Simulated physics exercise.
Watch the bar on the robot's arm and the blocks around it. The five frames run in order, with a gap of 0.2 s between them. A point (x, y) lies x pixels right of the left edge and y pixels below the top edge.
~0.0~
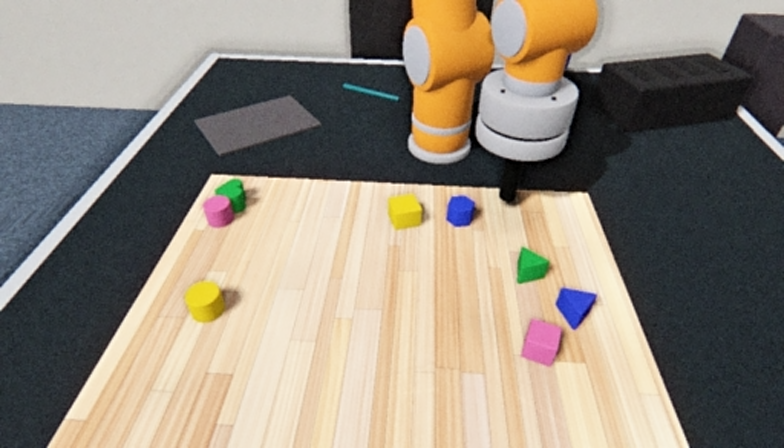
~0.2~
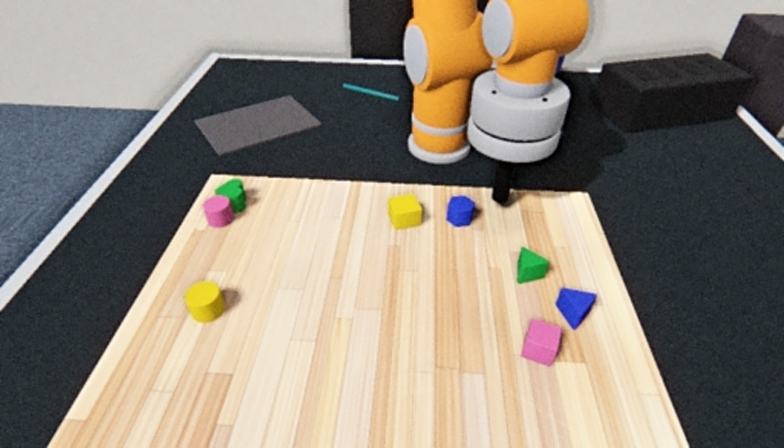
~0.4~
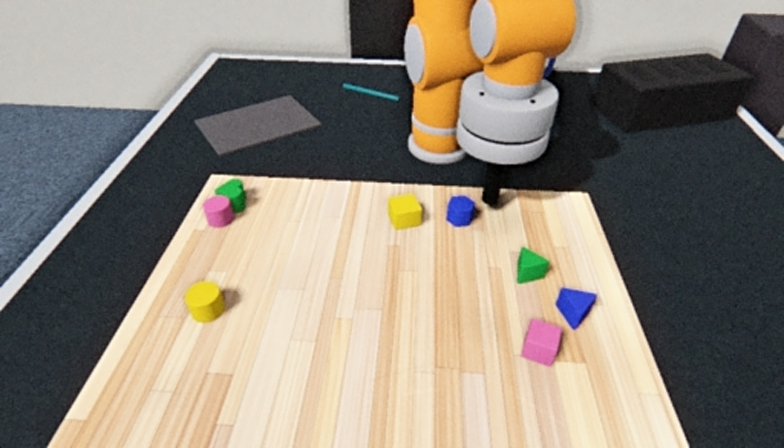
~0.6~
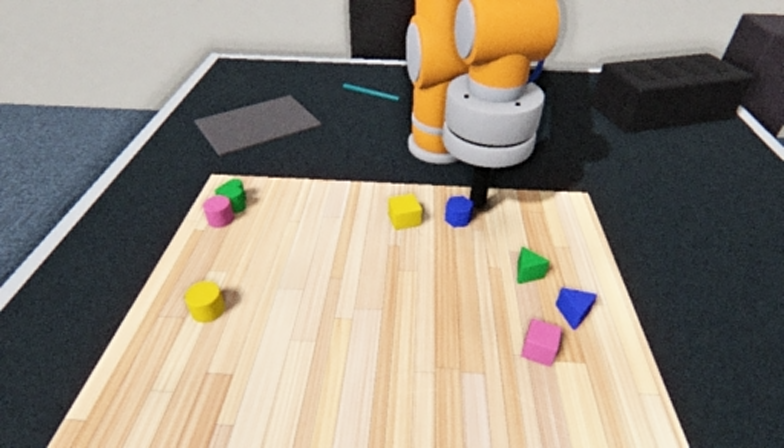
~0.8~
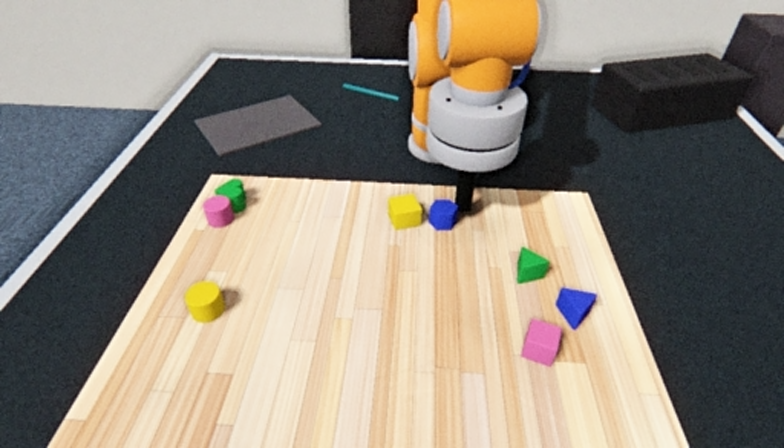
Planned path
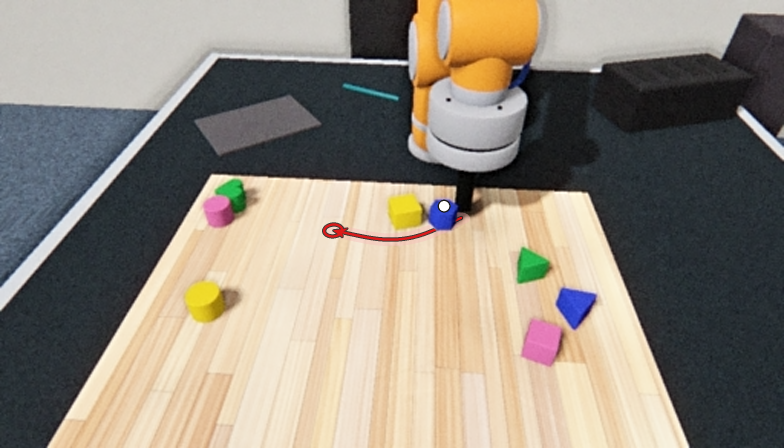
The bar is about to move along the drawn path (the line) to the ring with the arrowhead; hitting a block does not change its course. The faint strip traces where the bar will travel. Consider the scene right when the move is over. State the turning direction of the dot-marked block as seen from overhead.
Looking down, my answer is that the dot-marked block rotates anticlockwise.
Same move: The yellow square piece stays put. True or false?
It is false.
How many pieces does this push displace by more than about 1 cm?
The number is two.
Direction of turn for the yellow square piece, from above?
It goes round the way clock hands do.
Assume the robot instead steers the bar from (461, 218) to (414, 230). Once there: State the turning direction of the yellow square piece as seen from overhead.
From overhead, the rotation is clockwise.
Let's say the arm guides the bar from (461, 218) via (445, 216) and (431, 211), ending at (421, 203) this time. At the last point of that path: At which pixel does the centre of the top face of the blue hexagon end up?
(428, 209)
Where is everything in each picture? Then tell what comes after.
Bar tip (507, 197); block tops, yellow square piece (405, 203); blue hexagon (462, 202), in the first picture.
Bar (500, 198); blocks unchanged, in the second picture.
Bar (490, 200); blocks unchanged, in the third picture.
Bar (477, 203); blue hexagon (460, 203), in the fourth picture.
Bar (463, 207); yellow square piece (405, 203); blue hexagon (444, 206), in the fifth picture.
Path on the board, from (461, 218) through (424, 234) and (378, 239) to (333, 230); the dot is on the blue hexagon.
On the path given first. One third of the way, bar (424, 223); yellow square piece (388, 205), turned 65° clockwise; blue hexagon (403, 220), turned 20° clockwise.
Two thirds of the way, bar (378, 228); yellow square piece (383, 204), turned 85° clockwise; blue hexagon (356, 226), turned 15° clockwise.
At the end, bar (332, 219); yellow square piece (383, 204), turned 85° clockwise; blue hexagon (319, 227), turned 60° anticlockwise.
